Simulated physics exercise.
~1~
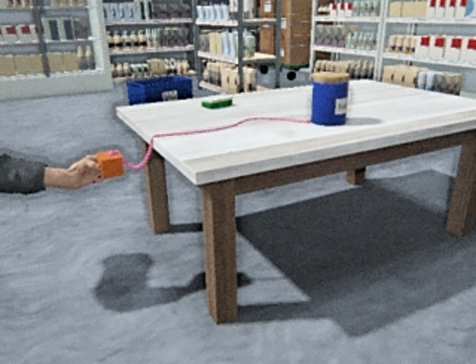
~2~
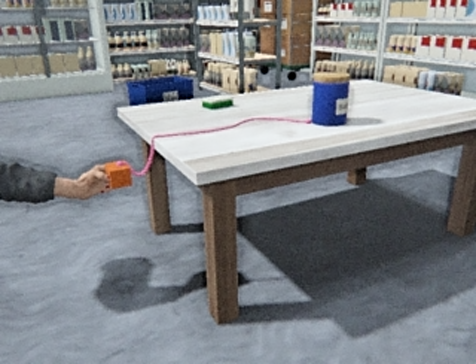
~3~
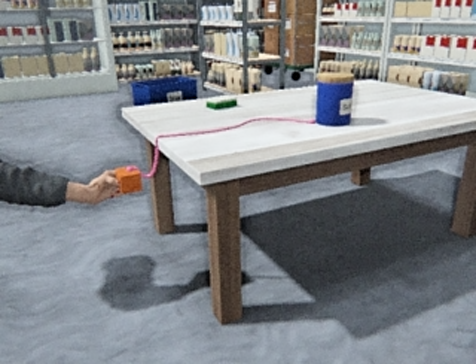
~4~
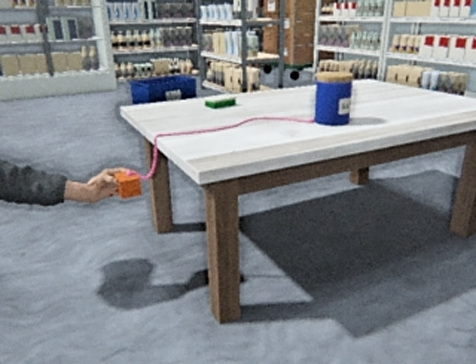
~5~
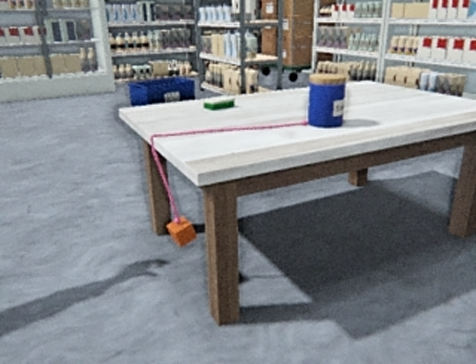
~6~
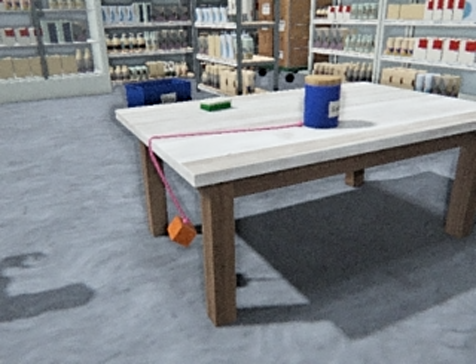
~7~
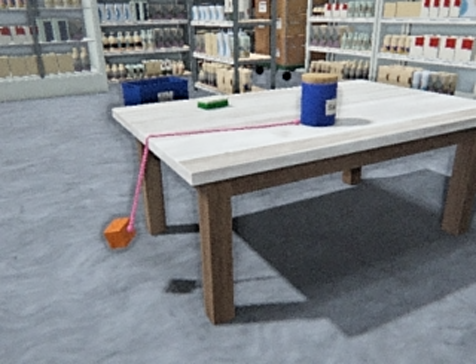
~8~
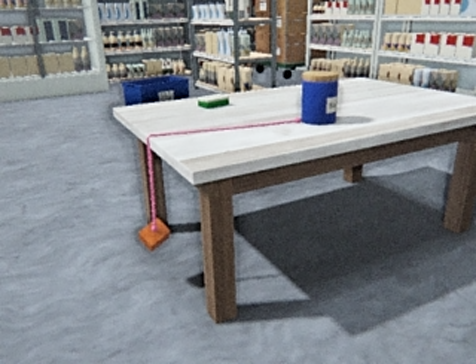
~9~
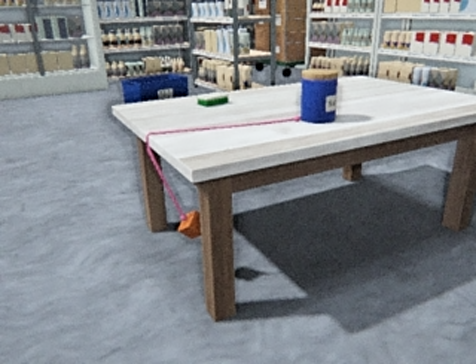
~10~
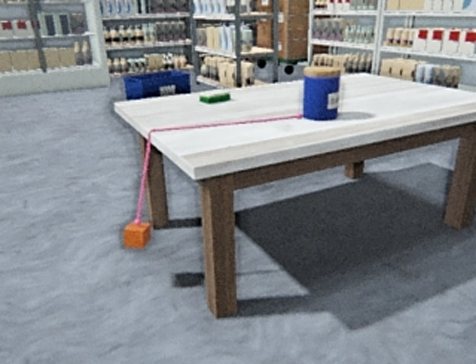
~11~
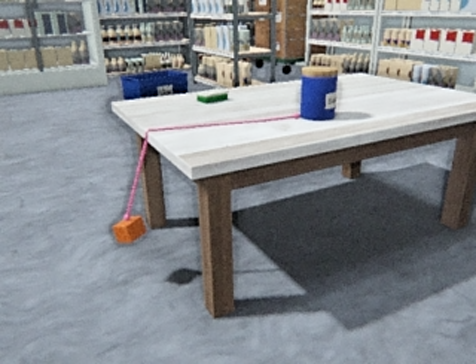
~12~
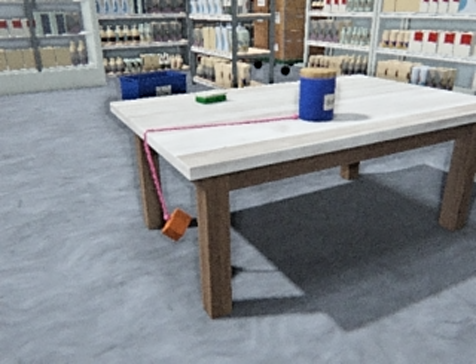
A hand releases an orange block, which swings from a pink cord beside the table.
